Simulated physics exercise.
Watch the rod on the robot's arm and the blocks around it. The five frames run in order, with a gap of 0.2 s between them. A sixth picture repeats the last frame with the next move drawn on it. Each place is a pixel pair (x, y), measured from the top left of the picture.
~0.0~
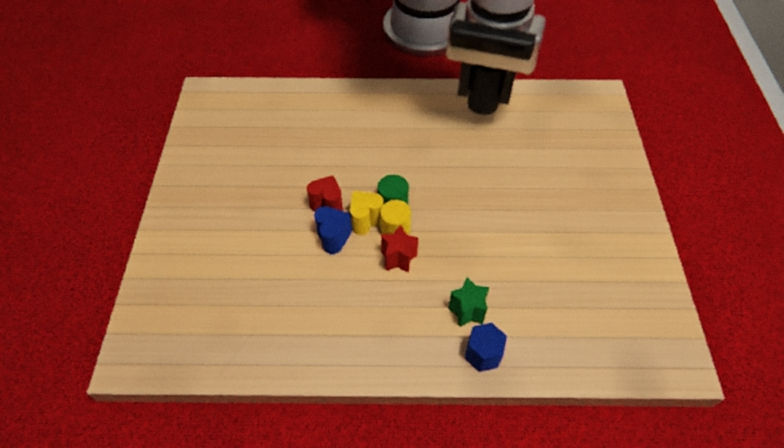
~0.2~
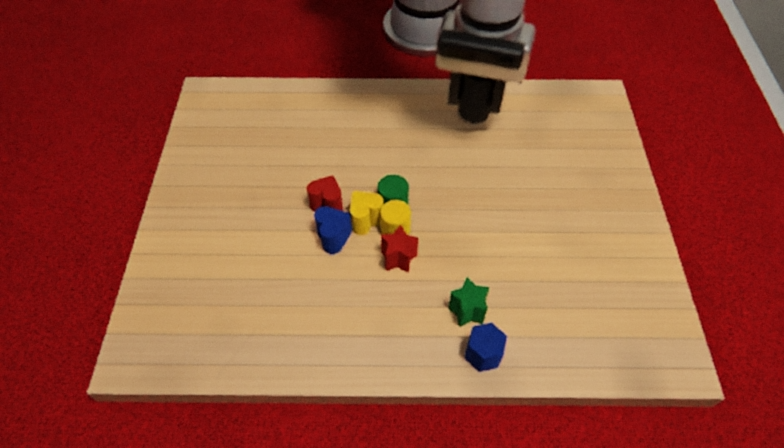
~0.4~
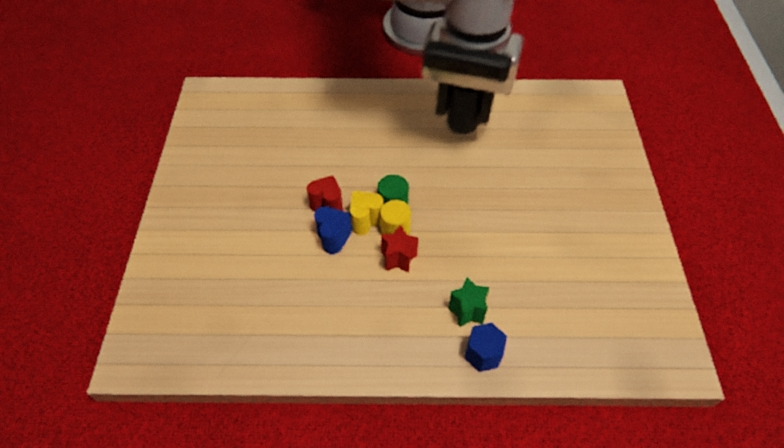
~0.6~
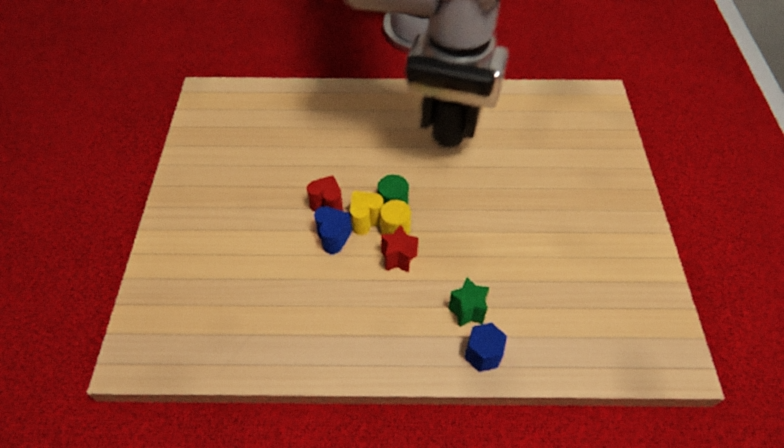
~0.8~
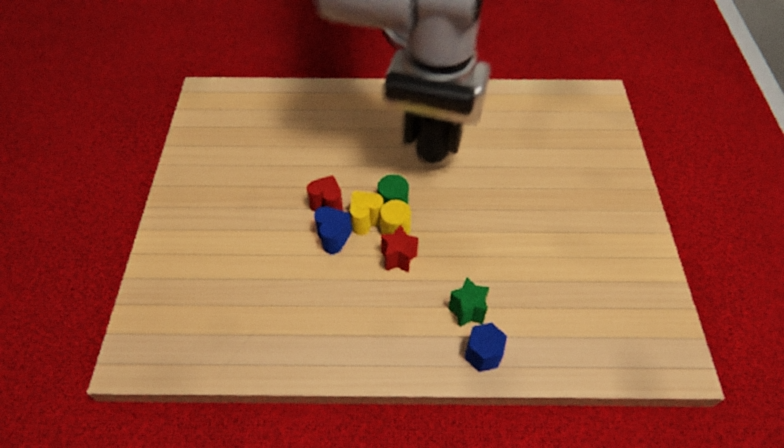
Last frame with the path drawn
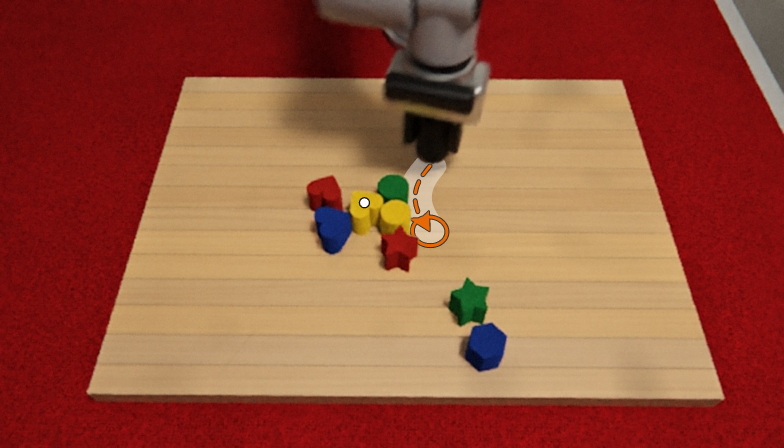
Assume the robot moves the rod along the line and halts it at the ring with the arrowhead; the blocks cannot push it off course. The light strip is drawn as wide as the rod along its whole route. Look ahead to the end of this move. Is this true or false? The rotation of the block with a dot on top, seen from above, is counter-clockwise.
The claim holds.
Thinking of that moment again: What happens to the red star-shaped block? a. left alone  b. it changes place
It's a.
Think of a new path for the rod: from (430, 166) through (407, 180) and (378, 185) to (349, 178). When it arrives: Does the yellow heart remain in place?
No.
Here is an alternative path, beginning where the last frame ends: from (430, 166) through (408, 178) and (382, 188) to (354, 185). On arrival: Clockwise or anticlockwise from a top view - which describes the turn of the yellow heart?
Seen from above, clockwise.
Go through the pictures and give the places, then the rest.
The first picture shows rod's lower end at (483, 105); blue heart at (331, 220); yellow heart at (364, 203); green cylinder at (393, 186); yellow cylinder at (396, 212); red star-shaped block at (399, 241).
The second picture shows rod at (474, 113); blocks still.
The third picture shows rod at (462, 124); blocks still.
The fourth picture shows rod at (448, 136); blocks still.
The fifth picture shows rod at (431, 152); blue heart at (331, 220); yellow heart at (364, 203); green cylinder at (393, 186); yellow cylinder at (396, 212); red star-shaped block at (399, 241).
Drawn move, from (430, 166) through (417, 185) and (417, 208) to (430, 231); the dot is on the yellow heart.
The first path, step by step. One third of the way, rod at (418, 172); nothing pushed yet.
Two thirds of the way, rod at (418, 195); blue heart at (326, 224), turned 15° clockwise; yellow heart at (353, 207), turned 25° anticlockwise; green cylinder at (385, 195); yellow cylinder at (388, 221).
At the end, rod at (431, 218); blue heart at (326, 224), turned 15° clockwise; yellow heart at (353, 207), turned 25° anticlockwise; green cylinder at (385, 195); yellow cylinder at (388, 221); red star-shaped block still.
